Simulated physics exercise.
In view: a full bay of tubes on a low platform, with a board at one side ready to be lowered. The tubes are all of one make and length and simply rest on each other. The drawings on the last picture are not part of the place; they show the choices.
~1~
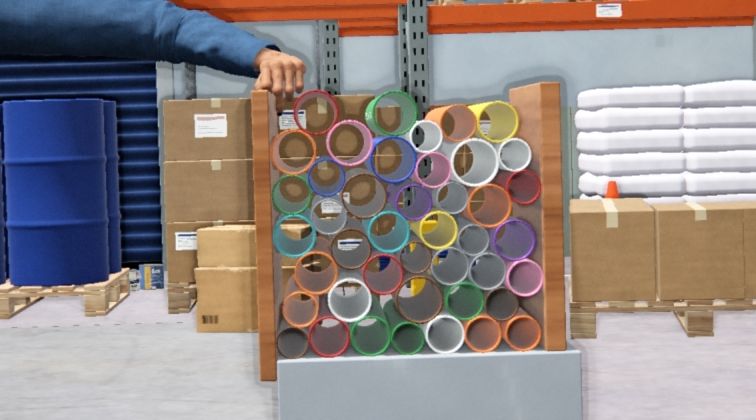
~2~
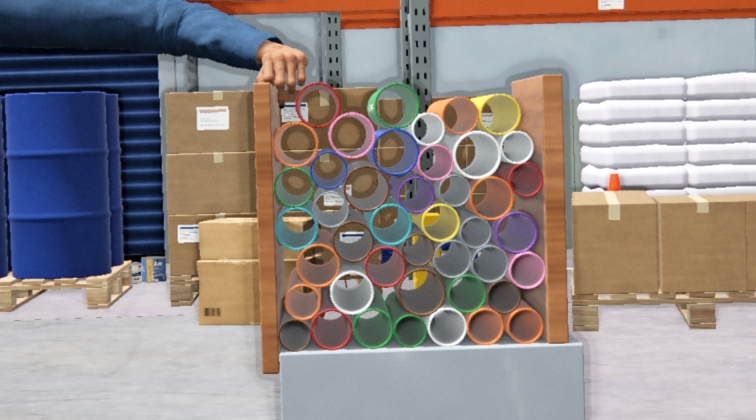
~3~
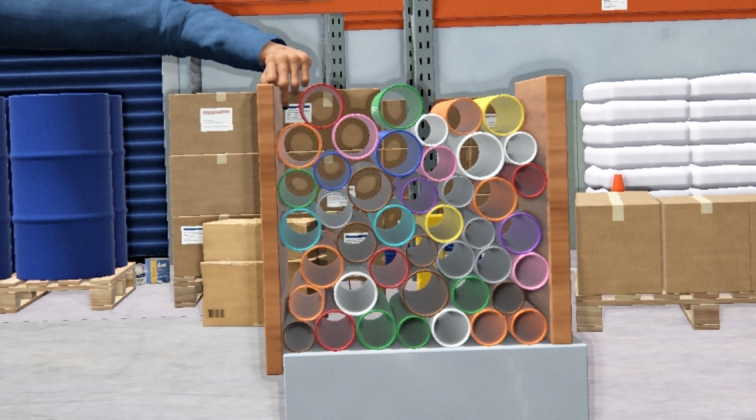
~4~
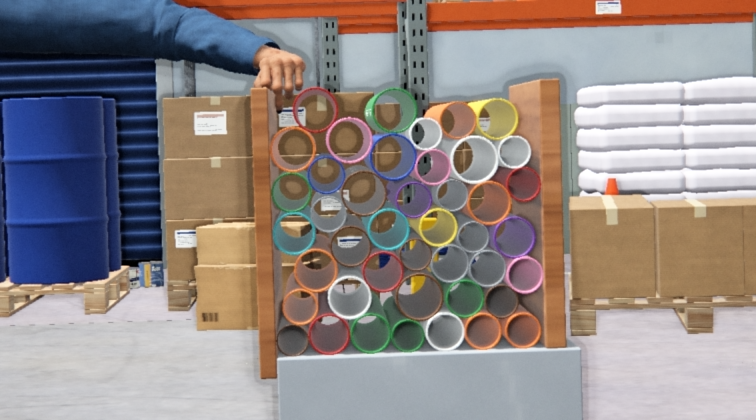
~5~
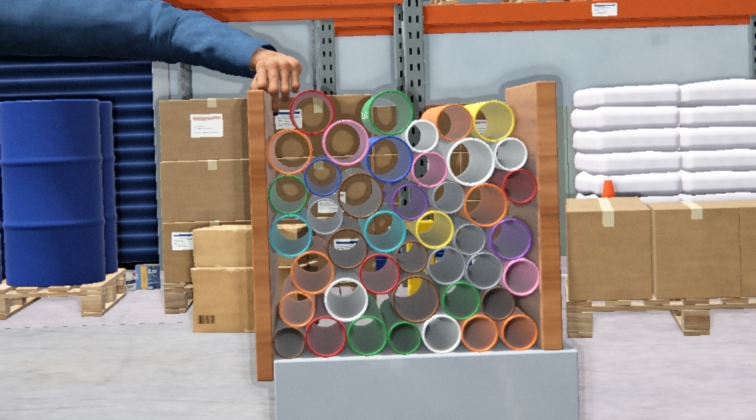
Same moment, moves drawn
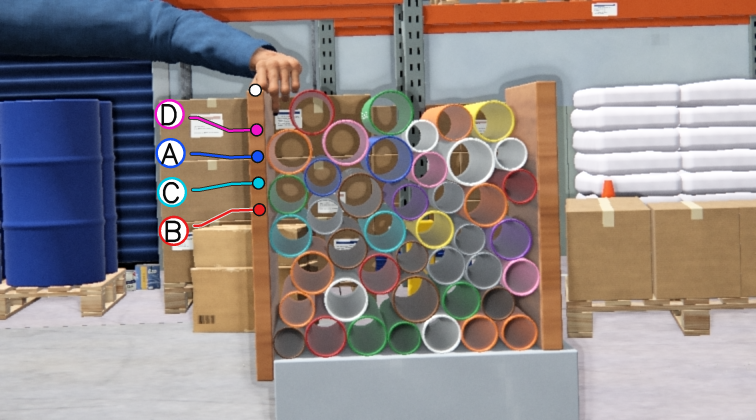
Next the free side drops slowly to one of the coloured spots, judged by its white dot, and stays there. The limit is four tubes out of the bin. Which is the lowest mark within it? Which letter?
Stop at B.
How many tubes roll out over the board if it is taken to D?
It comes to none.
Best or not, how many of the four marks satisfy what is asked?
The number is four.
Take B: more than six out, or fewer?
At B, fewer than six.
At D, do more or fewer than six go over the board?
Fewer than six.
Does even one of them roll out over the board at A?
No, at A.
On the marked copy, A at (258, 157); B at (260, 210); C at (259, 183); D at (257, 130); the white dot at (256, 90).
Taking B. A third of the way, top of the board (266, 146).
Two thirds of the way, top of the board (268, 208).
When it is over, top of the board (268, 209), two out over the board.
As for the rest, A none out over the board; C two out over the board; D none out over the board.
